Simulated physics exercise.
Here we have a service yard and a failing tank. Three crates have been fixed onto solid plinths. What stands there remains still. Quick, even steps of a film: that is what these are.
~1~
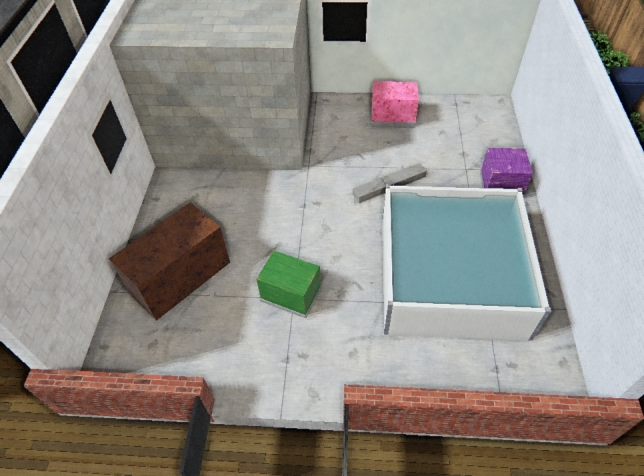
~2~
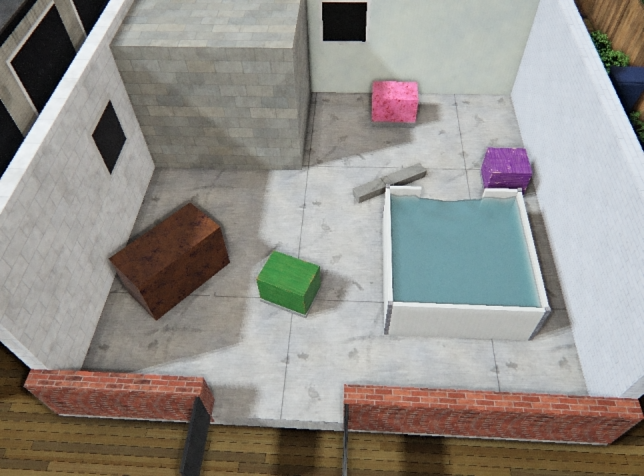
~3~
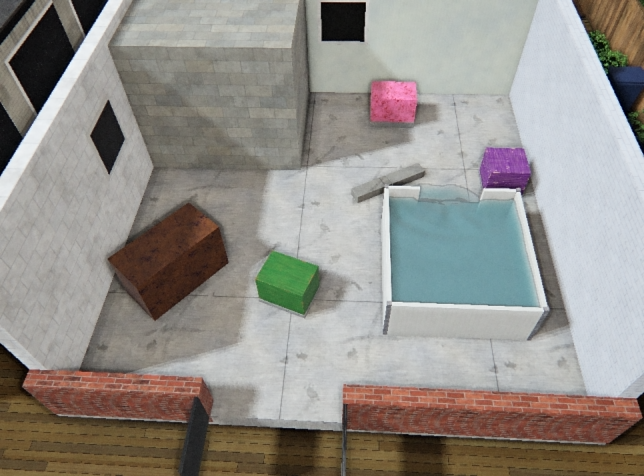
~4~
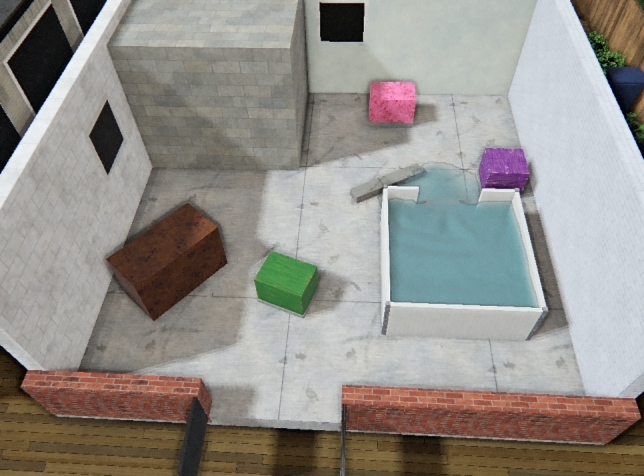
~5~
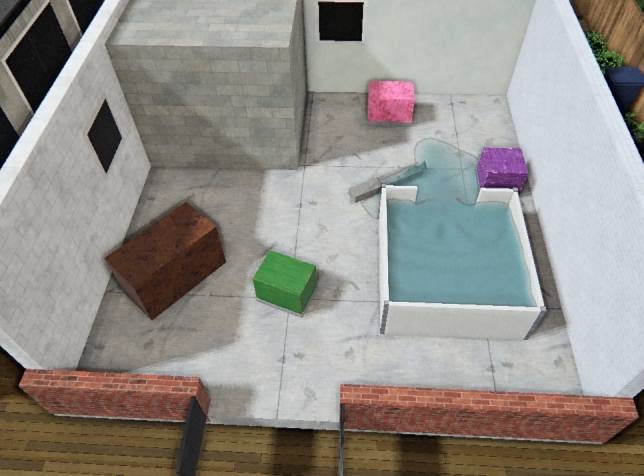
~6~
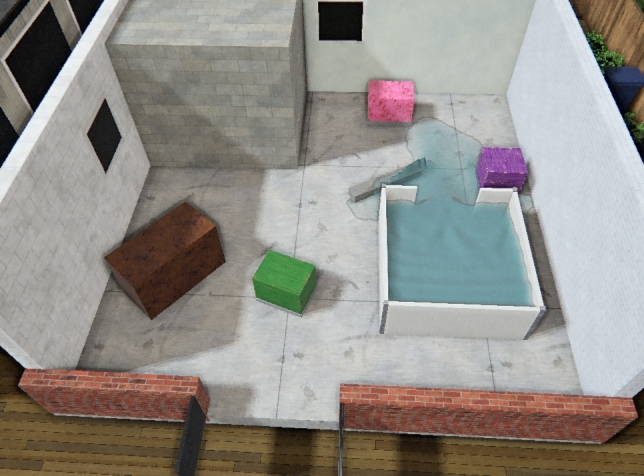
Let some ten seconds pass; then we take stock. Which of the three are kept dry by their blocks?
My prediction: Pink crate: Becomes wet; purple crate: Becomes wet; green crate: Becomes wet.
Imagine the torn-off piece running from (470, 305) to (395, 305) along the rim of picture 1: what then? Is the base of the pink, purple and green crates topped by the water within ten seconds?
Going crate by crate, the pink one comes through dry, the purple one gets flooded and the green one gets flooded.
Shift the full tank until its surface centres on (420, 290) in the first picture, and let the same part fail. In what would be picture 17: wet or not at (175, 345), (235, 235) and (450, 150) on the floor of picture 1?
As listed: Dry, no water, flooded.
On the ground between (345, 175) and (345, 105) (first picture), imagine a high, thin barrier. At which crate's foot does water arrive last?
That would be the one in green.
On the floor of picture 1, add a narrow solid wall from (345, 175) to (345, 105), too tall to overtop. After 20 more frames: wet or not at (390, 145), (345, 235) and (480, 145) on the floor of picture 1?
One by one: Soaked, soaked, soaked.
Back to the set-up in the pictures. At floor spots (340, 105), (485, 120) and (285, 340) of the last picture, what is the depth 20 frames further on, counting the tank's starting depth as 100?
Around 18, 25 and 0 %.
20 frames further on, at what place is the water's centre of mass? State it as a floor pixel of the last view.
The spot I would choose is (426, 196).
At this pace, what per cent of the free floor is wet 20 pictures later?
Close to 45 %.
A moment on, water covers 25 % of the floor; the pink crate water round its plinth, the purple crate water round its plinth, the green crate not reached.
Next, water covers 45 % of the floor; the pink crate water round its plinth, the purple crate water round its plinth, the green crate water round its plinth.
Then, water covers 45 % of the floor; the pink crate water round its plinth, the purple crate water round its plinth, the green crate water round its plinth.
Later, water covers 70 % of the floor; the pink crate water round its plinth, the purple crate water round its plinth, the green crate water round its plinth.
In the end, water covers 95 % of the floor; the pink crate was topped, the purple crate was topped, the green crate was topped.
